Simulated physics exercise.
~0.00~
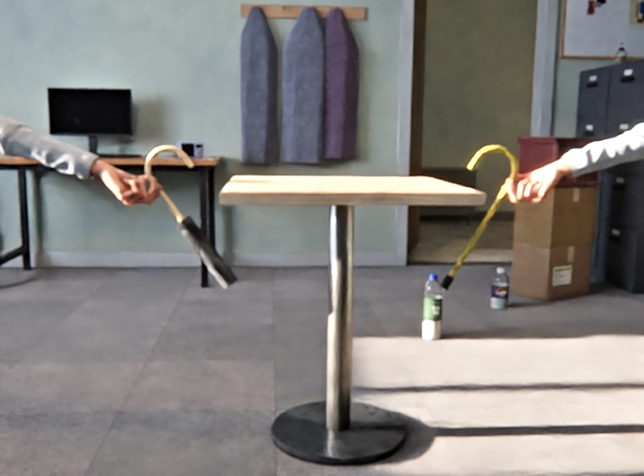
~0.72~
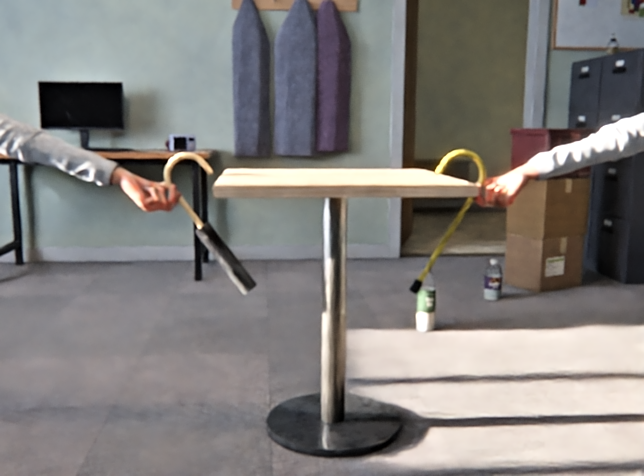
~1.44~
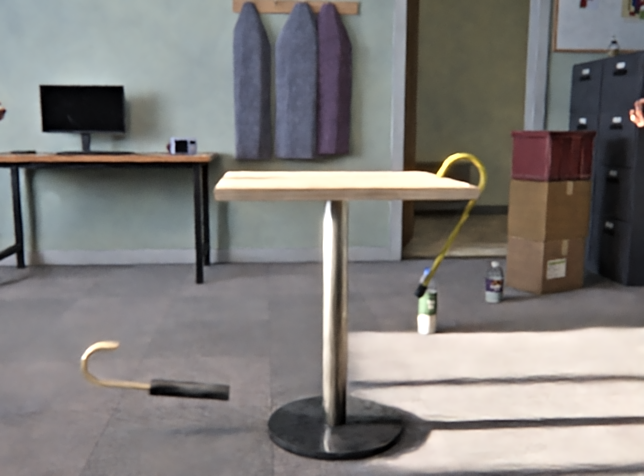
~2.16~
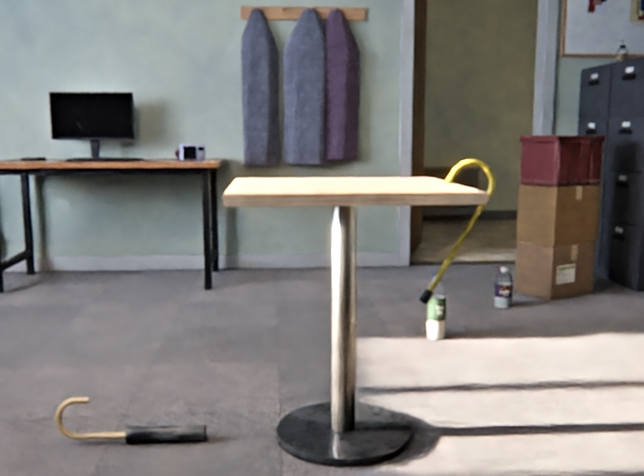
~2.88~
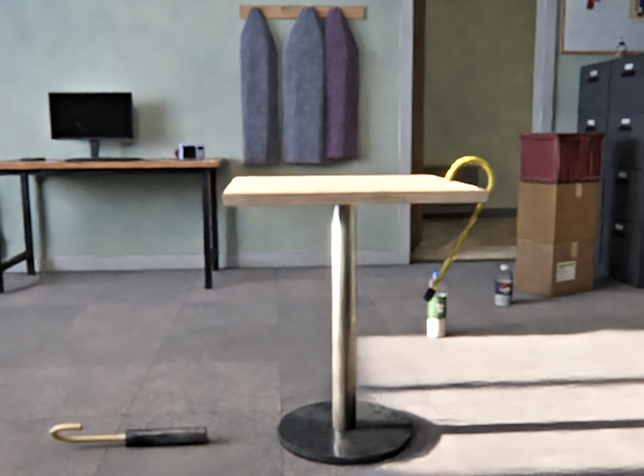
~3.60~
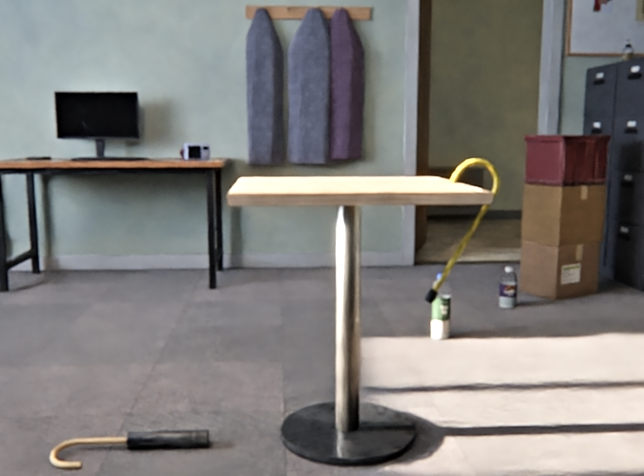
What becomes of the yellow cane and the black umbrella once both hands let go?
The yellow cane stays hooked on the edge of the table, while the black umbrella falls to the floor.
